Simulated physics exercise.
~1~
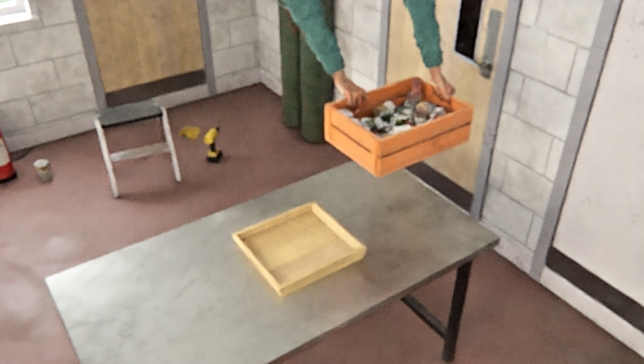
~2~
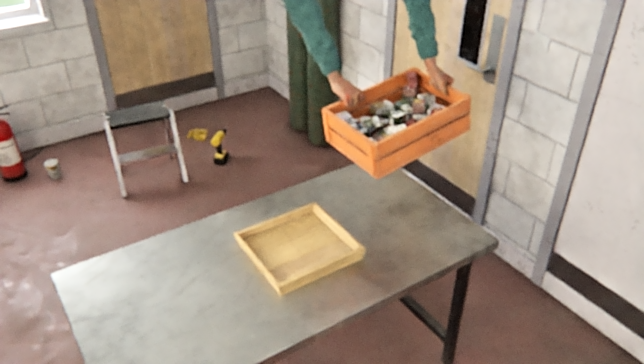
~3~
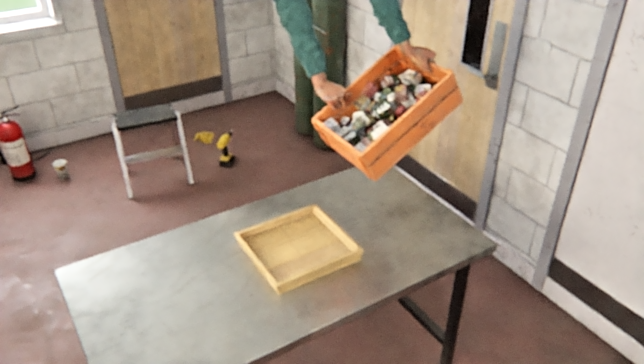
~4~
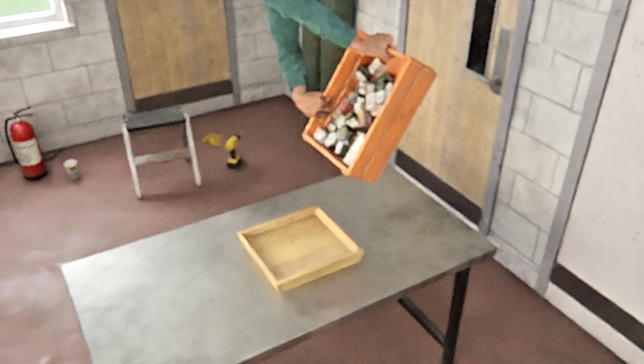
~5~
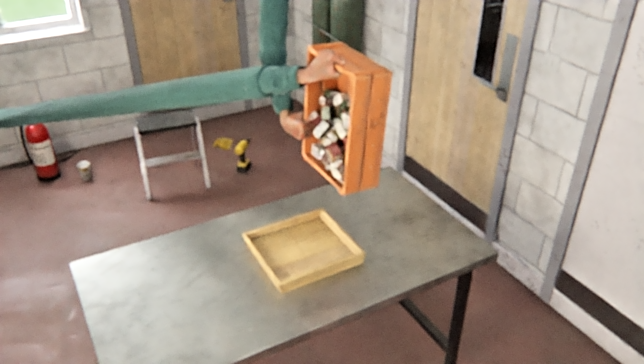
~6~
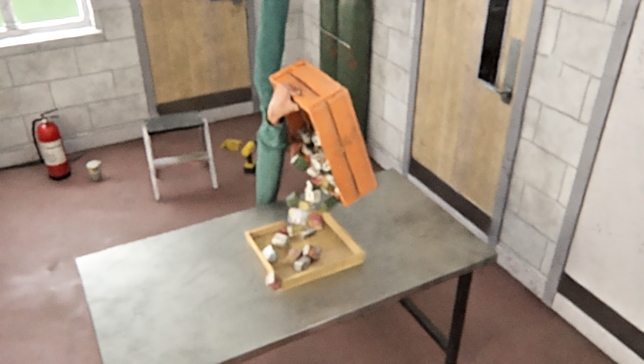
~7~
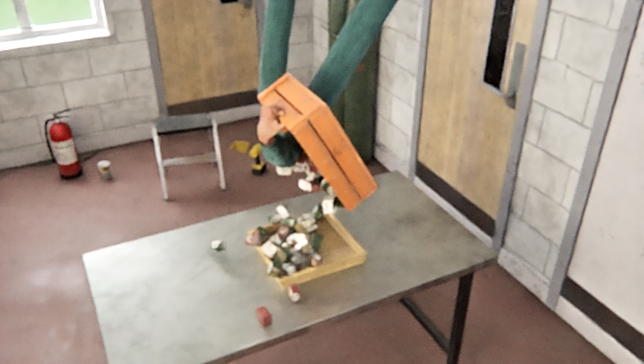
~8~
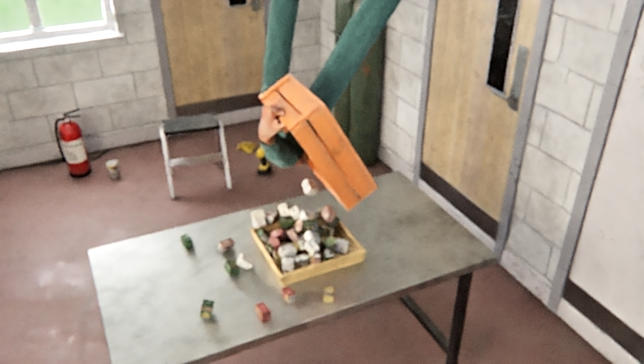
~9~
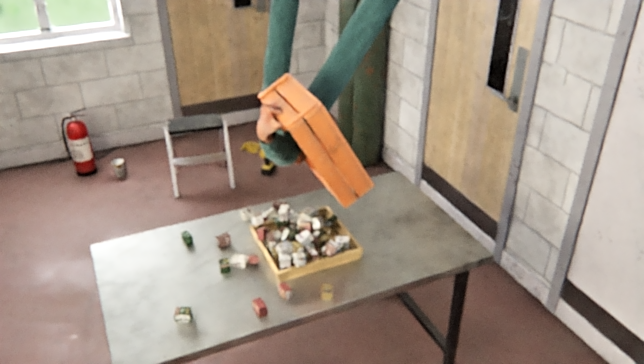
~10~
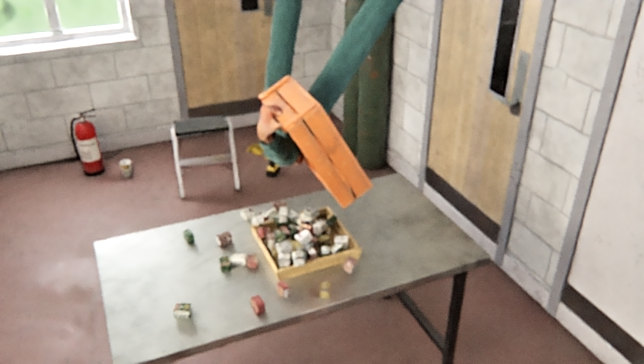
At first, two green-sleeved arms hold an orange tote full of small cartons above a grey table, where an empty, shallow wooden tub sits. The hands tilt the tote steadily toward the tub, and the cartons shift inside it. Once it tips past upright on its side, the cartons tumble out in a stream and start filling the tub. They pile into a heap, while some land or bounce onto the tabletop, mostly to the left and front. The tote then stays tipped and still, with most cartons heaped in the tub and several scattered outside it.
